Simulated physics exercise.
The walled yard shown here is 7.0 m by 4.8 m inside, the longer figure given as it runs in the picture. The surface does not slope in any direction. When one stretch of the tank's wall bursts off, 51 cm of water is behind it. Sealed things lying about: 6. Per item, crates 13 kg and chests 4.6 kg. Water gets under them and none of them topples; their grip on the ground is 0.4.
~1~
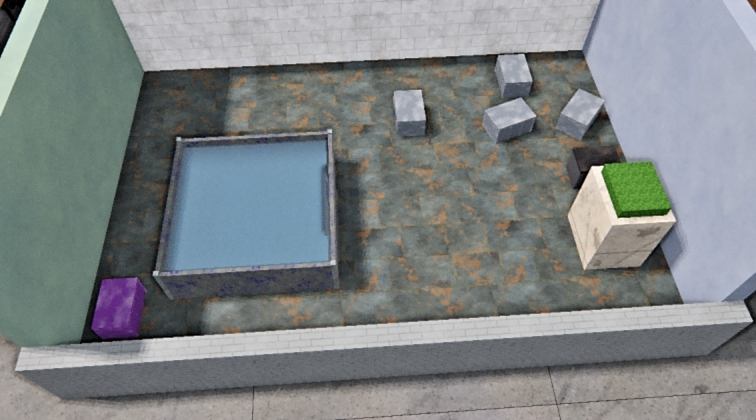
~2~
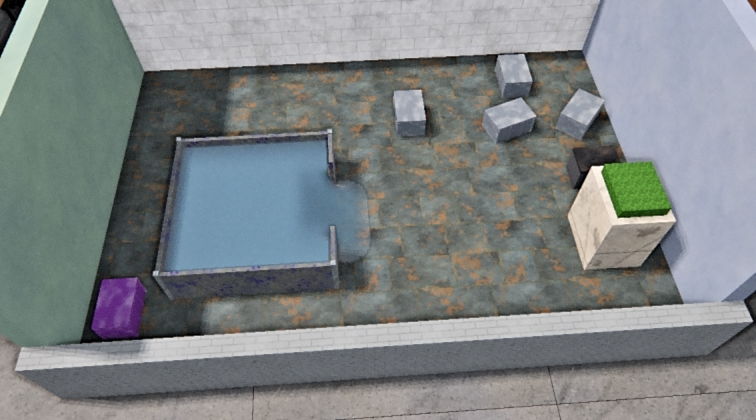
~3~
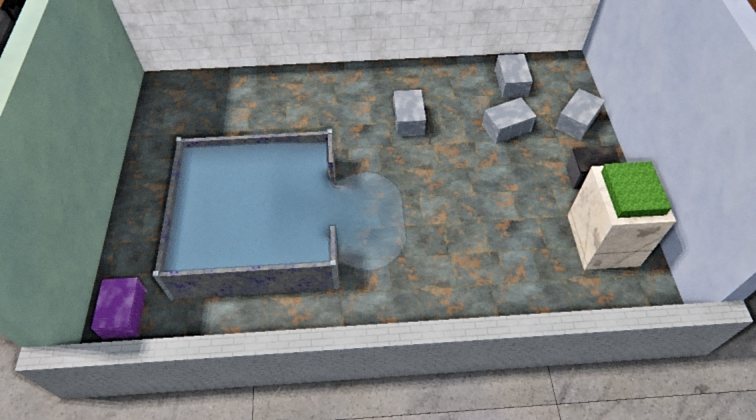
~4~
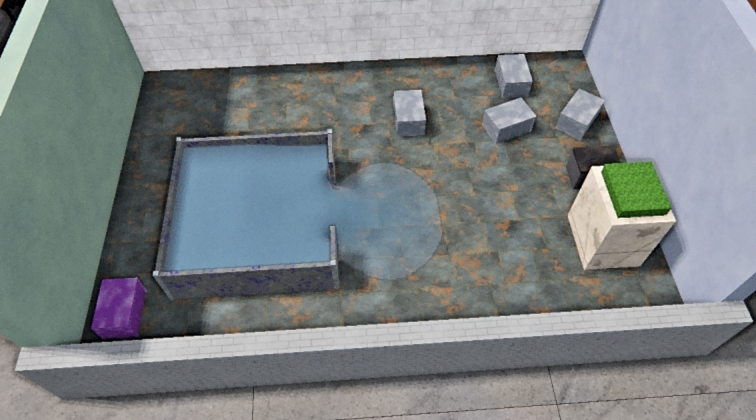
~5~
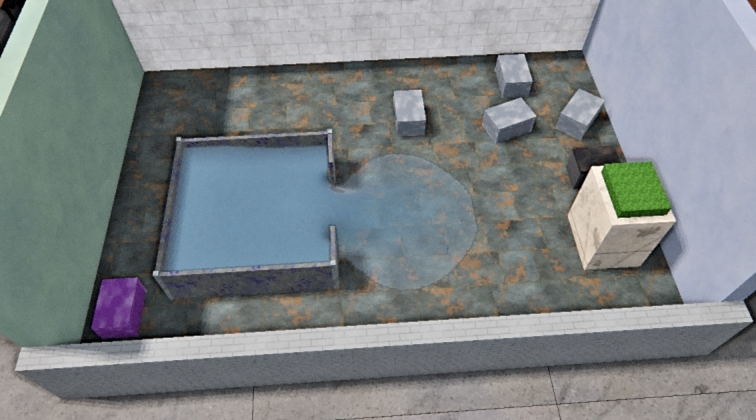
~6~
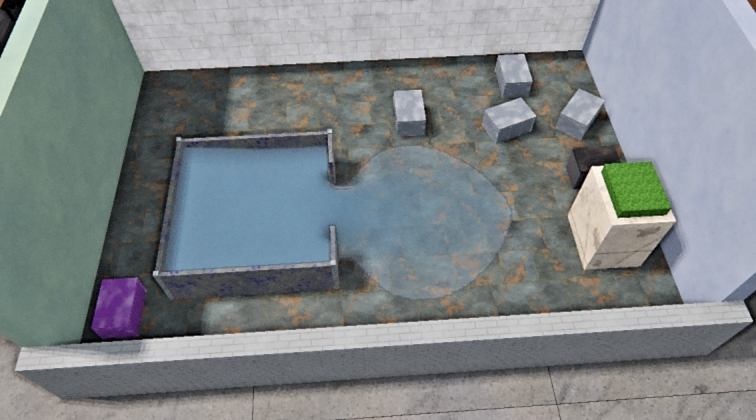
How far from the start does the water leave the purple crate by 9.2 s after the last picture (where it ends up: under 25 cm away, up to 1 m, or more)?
Well, as for the purple crate, it keeps to its starting spot.
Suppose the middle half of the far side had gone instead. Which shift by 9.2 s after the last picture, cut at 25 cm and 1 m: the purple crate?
Well, the purple crate is flushed away.
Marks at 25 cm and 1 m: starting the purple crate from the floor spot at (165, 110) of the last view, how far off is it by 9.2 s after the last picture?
It hardly budges.
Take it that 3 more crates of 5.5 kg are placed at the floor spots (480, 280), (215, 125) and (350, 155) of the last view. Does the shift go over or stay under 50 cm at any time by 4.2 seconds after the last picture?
In the order listed: Across the line; behind the line; behind the line.
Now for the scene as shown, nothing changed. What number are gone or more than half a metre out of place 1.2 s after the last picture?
By my tally, 0.
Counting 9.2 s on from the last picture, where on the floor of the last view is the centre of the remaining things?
Near (339, 128).
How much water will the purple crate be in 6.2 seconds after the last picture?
Near 0 cm deep.
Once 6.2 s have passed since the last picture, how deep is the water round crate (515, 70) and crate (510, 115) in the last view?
Around 5 cm and 10 cm.
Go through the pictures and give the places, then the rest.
In the first picture, the purple crate at (115, 302) rests on the ground; water covers 3.6 m2; 0 of 6 have shifted.
In the second picture, the purple crate at (115, 302) rests on the ground; 4.1 m2 under water; 0 of 6 have shifted.
In the third picture, the purple crate at (115, 302), on the bottom; 4.7 m2 under water; 0 of 6 have shifted.
In the fourth picture, the purple crate at (115, 302), on the bottom; water covers 5.5 m2; 0 of 6 have shifted.
In the fifth picture, the purple crate at (115, 302), on the bottom; water covers 6.4 m2; 0 of 6 have shifted.
In the sixth picture, the purple crate at (115, 302) rests on the ground; water covers 7.4 m2; 0 of 6 have shifted.
Then, 1.2 s after the last picture the purple crate is near (115, 302), 0.0 m from its start, aground; 1 afloat.
Then, 3.8 s after the last picture the purple crate is near (115, 302), 0.0 m from its start, aground; 4 afloat.
Then, 6.2 s after the last picture the purple crate is near (115, 302), 0.0 m from its start, aground; 3 afloat.
Then, 9.2 s after the last picture the purple crate is near (115, 302), 0.0 m from its start, aground; 3 afloat.
